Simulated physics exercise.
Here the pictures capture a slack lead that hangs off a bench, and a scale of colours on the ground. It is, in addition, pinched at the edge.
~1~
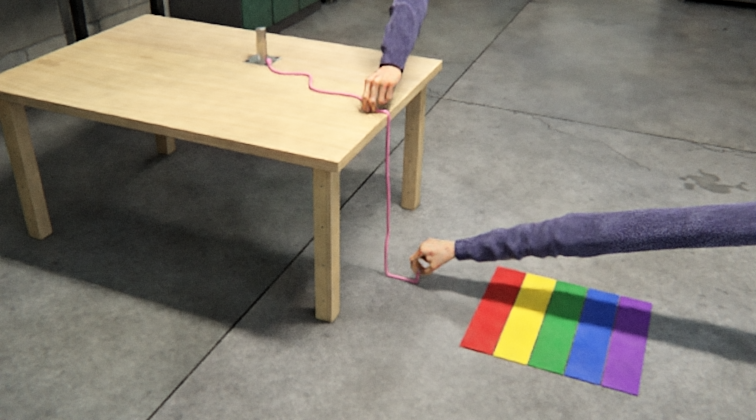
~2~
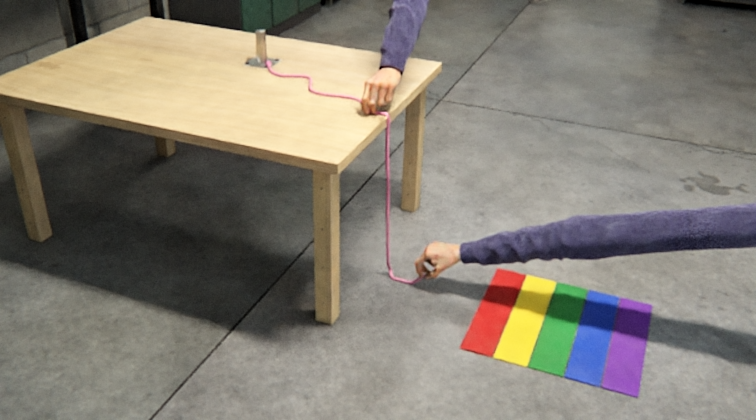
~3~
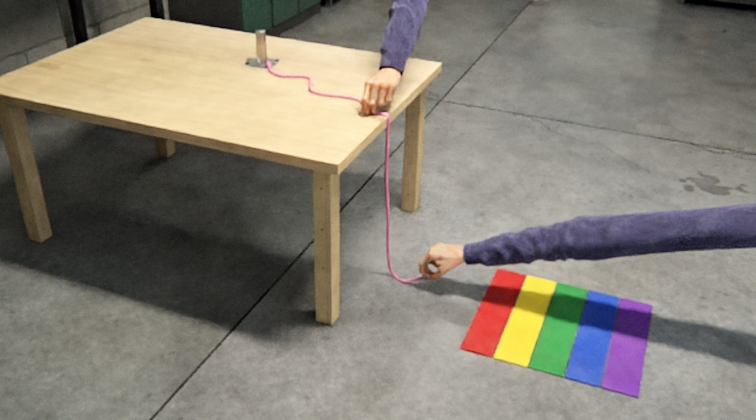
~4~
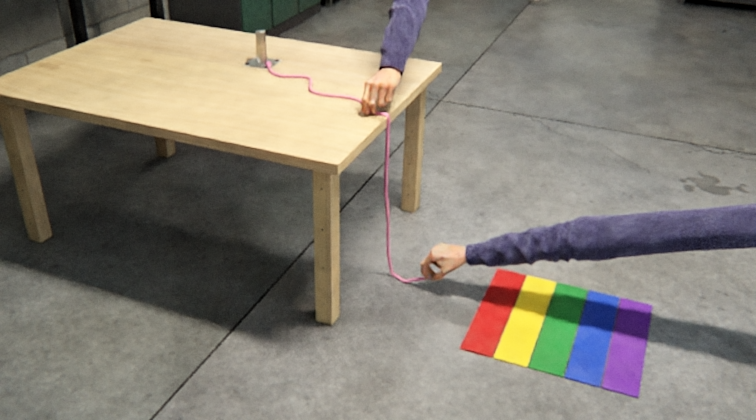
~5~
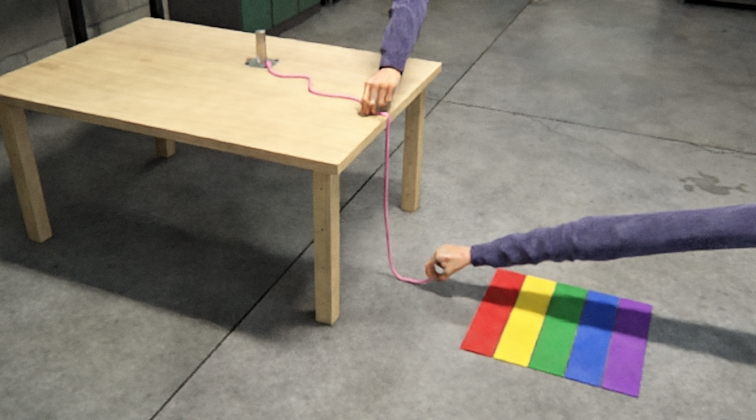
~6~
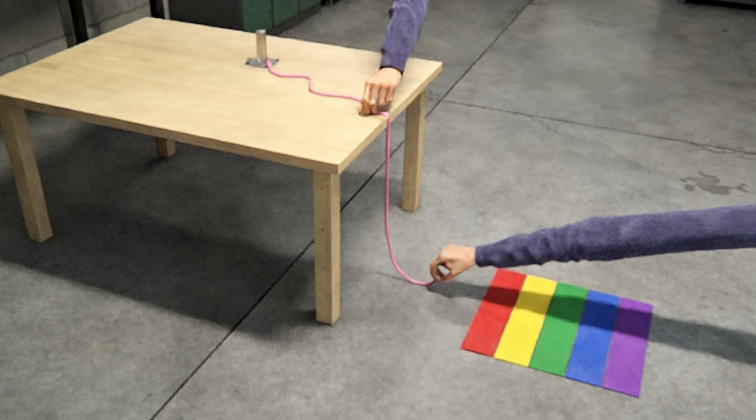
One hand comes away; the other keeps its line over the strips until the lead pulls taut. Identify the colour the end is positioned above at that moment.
It is positioned above green.
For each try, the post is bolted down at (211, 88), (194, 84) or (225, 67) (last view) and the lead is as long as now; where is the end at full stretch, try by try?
The three places are (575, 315), (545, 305) and (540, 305), in that order.
Soon after, end near (502, 295); over red.
Then, end near (544, 305); over yellow.
At full stretch, end near (570, 312); over green. It halts on the green strip.
